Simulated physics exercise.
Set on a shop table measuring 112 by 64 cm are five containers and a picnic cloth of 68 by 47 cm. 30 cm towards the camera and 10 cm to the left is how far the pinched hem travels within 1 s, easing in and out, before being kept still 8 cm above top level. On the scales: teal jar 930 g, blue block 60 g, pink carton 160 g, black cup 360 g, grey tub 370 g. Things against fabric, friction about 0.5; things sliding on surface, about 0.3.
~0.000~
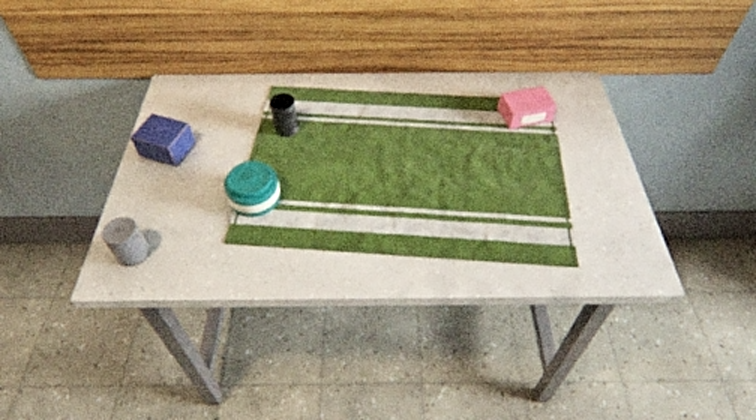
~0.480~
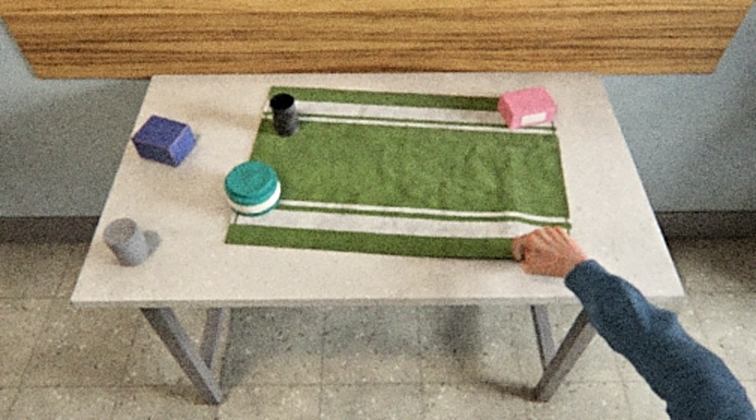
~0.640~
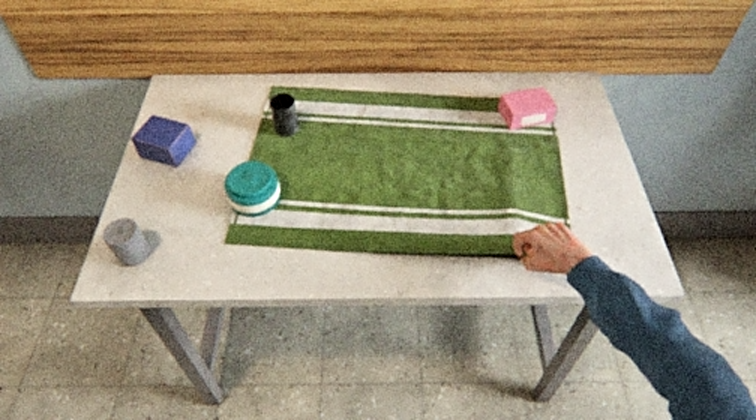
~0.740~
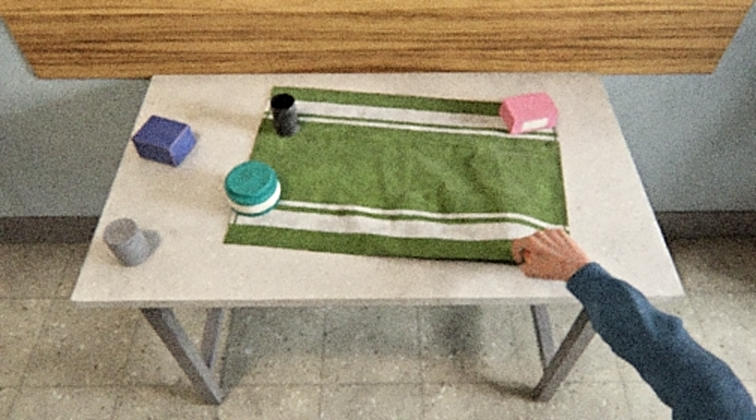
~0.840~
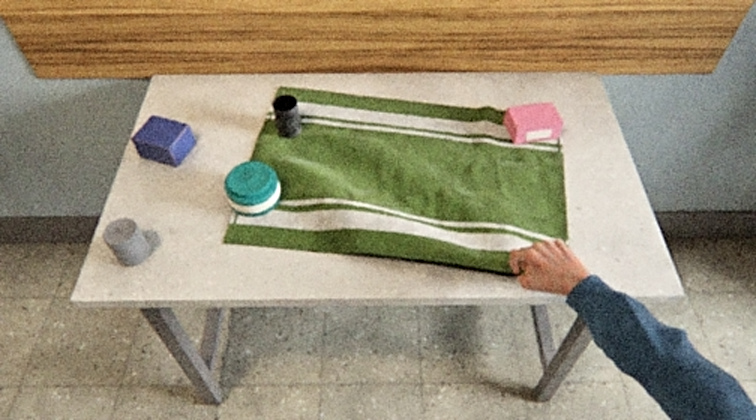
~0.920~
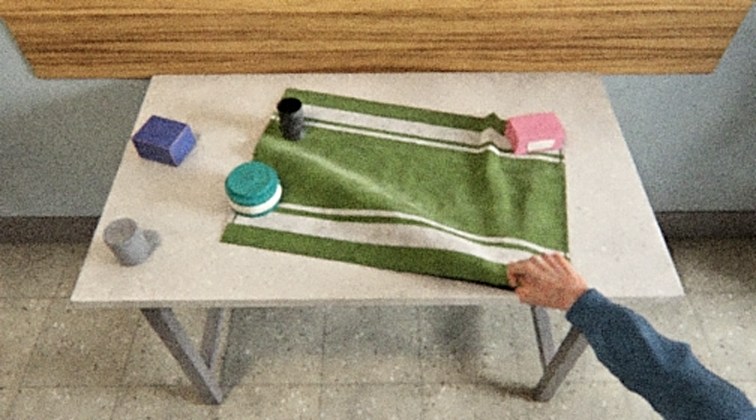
On a pale table, a green cloth with white stripes lies under a black cup, a pink carton and the edge of a teal jar, with a blue block and grey tub to the left. A hand grips its near right corner and draws it slightly nearer, wrinkling the cloth as the carton and cup shift a little.
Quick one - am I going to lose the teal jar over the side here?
No, it stays on top.
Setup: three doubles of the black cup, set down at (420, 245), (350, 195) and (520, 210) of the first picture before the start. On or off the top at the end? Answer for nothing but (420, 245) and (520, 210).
Going through them in turn, one leaves the top and then one leaves the top.
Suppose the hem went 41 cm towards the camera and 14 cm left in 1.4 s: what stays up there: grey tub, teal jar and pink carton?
Then grey tub holds on, teal jar holds on and pink carton is lost over the edge.
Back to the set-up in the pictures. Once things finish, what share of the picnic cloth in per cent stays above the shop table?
Roughly 70% of it.
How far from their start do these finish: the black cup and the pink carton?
For the black cup I get 25 cm, for the pink carton 40 cm.
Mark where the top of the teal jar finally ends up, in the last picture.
(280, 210).
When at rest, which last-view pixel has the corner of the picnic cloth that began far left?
It settles at roughly (355, 123).
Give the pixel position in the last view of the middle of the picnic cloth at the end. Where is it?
I'd point to about (427, 265).
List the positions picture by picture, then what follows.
Teal jar (249, 177); picnic cloth corners (224, 243) (272, 86) (579, 267), in the first frame.
Picnic cloth corners (224, 243) (272, 86); grip (520, 259), in the second frame.
Picnic cloth corners (224, 243) (272, 86); grip (521, 255), in the third frame.
Pink carton (531, 105); picnic cloth corners (223, 243) (274, 86); grip (520, 261), in the fourth frame.
Black cup (285, 103); pink carton (535, 115); picnic cloth corners (223, 243) (280, 86); grip (518, 273), in the fifth frame.
Teal jar (250, 178); picnic cloth corners (220, 242) (287, 88); grip (515, 285), in the sixth frame.
By 1.1 s, 90 % of the picnic cloth is still over the top; teal jar 2 cm off its start, pink carton 17 cm off its start, black cup 6 cm off its start.
By 1.3 s, 80 % of the picnic cloth is still over the top; teal jar 6 cm off its start, pink carton 28 cm off its start, black cup 13 cm off its start.
By 1.4 s, 75 % of the picnic cloth is still over the top; teal jar 8 cm off its start at (275, 201), pink carton 36 cm off its start at (580, 227), black cup 18 cm off its start at (333, 145).
By 1.6 s, 70 % of the picnic cloth is still over the top; teal jar 10 cm off its start, pink carton 39 cm off its start, black cup 21 cm off its start.
By 3.2 s, 70 % of the picnic cloth is still over the top; teal jar 11 cm off its start at (280, 210), pink carton 40 cm off its start at (587, 242), black cup 23 cm off its start at (351, 159).
